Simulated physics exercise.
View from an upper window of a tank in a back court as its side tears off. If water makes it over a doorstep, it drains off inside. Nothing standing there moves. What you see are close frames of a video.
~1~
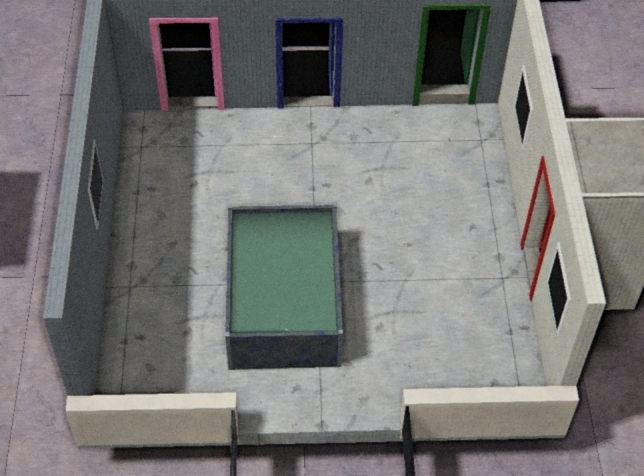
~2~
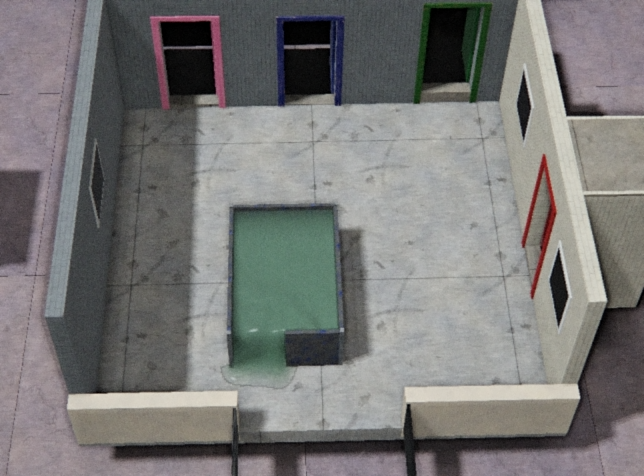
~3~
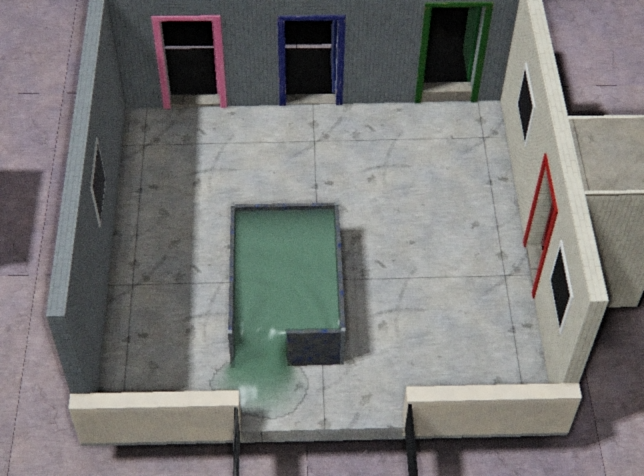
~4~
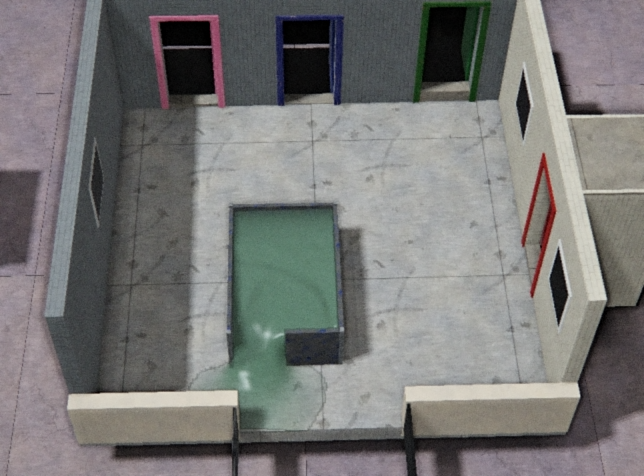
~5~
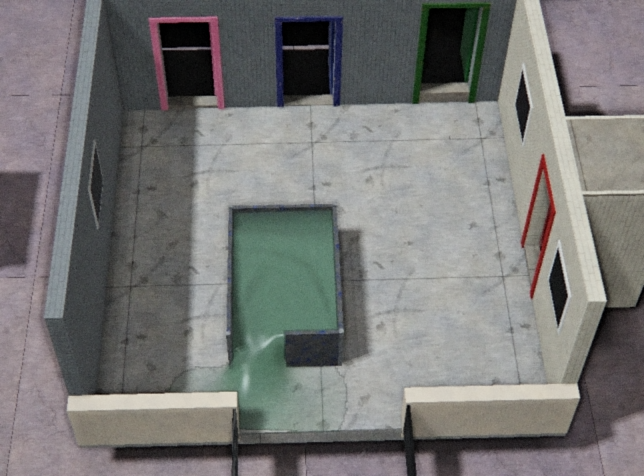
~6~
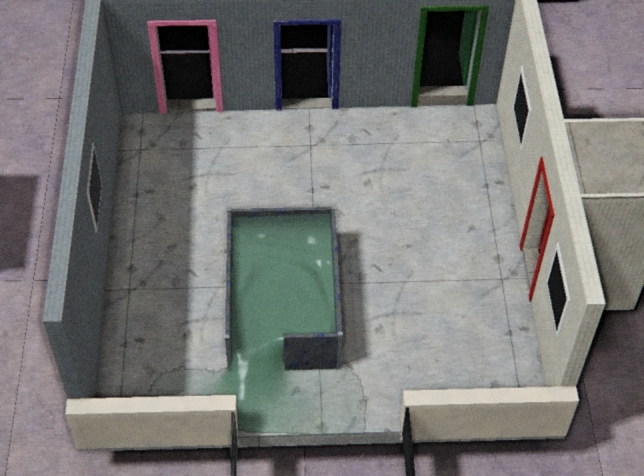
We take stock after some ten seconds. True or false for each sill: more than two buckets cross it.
Green door - false; pink door - false; red door - false; blue door - false.
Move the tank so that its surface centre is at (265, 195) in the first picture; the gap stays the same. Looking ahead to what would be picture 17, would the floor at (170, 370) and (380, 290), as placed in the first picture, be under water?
Taking them in the order given, I'd call it drenched and then not reached.
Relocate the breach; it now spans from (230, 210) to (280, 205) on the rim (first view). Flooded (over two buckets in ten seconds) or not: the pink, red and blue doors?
Observed - pink runs over the limit, red keeps within bounds, blue runs over the limit.
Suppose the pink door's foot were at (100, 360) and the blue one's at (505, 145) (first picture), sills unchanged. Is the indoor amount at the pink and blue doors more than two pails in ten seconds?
Finding - pink door breaks the limit, blue door is safe.
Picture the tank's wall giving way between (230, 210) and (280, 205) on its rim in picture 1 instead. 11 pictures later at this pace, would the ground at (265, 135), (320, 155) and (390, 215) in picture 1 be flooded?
Submerged, submerged, unwetted.
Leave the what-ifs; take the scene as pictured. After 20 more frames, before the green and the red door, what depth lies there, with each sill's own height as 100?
I'd put it at close to 0 and 0 per cent.
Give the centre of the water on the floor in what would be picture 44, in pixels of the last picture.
The centre of mass sits at about (232, 277).
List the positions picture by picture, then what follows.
In the first frame, still water in the open tank at (283, 271).
In the second frame, the front is at (226, 369), out from the gap at (259, 353).
In the third frame, water pours out at (261, 354) and has run to a hidden place.
In the fourth frame, water pours out at (259, 354) and has run to a hidden place.
In the fifth frame, the front is at a hidden place, out from the gap at (259, 356).
In the sixth frame, the front is at a hidden place, out from the gap at (258, 358).
A moment on, water covers 10 % of the floor; the green door not reached, the pink door not reached, the red door not reached, the blue door not reached.
Next, water covers 15 % of the floor; the green door not reached, the pink door not reached, the red door not reached, the blue door not reached.
Then, water covers 30 % of the floor; the green door not reached, the pink door not reached, the red door not reached, the blue door not reached.
Later, water covers 40 % of the floor; the green door not reached, the pink door under two buckets in, the red door not reached, the blue door wet at the sill, nothing in.
In the end, water covers 60 % of the floor; the green door wet at the sill, nothing in, the pink door under two buckets in, the red door not reached, the blue door under two buckets in.
